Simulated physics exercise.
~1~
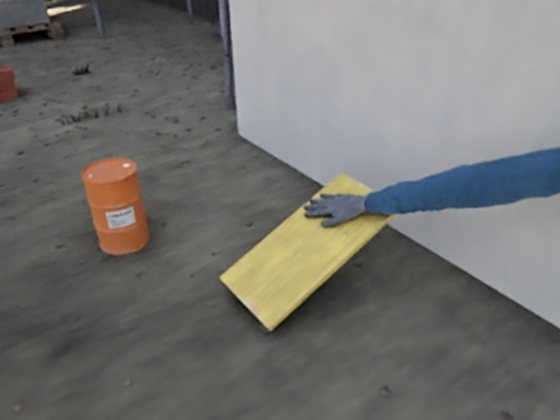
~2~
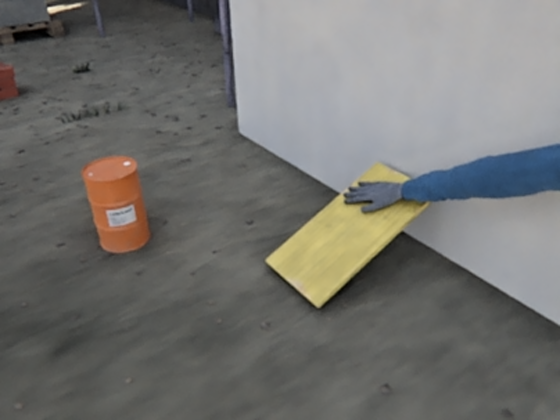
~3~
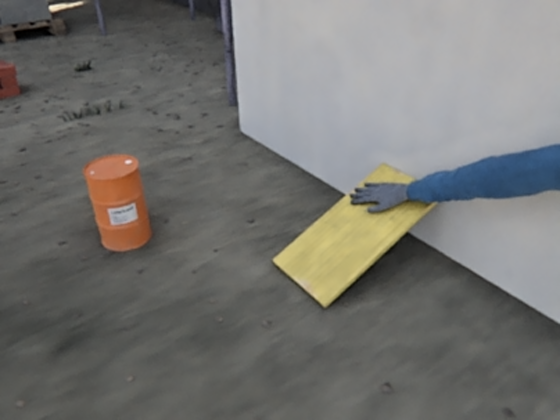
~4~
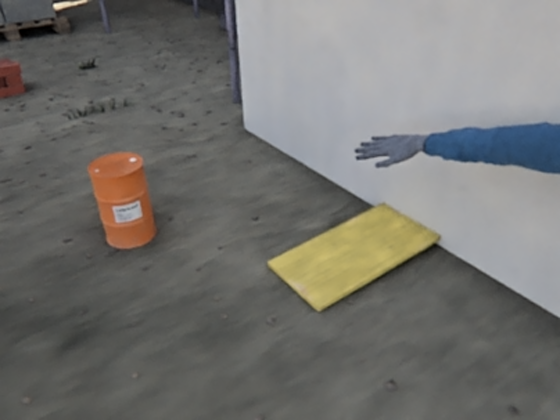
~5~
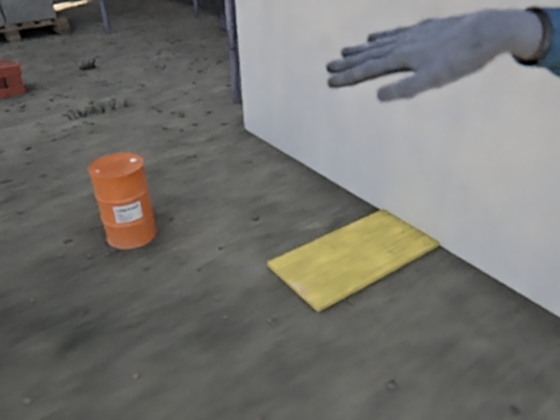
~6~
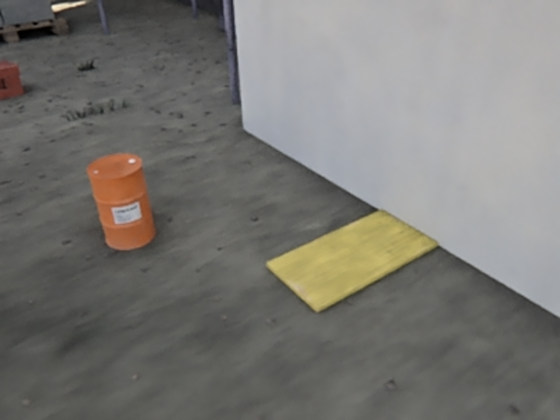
A gloved hand in a blue sleeve moved a tilted yellow board right toward a bare wall, then let go and drew away, and the board dropped flat on the floor and stayed there, while an orange canister stood still to the left.
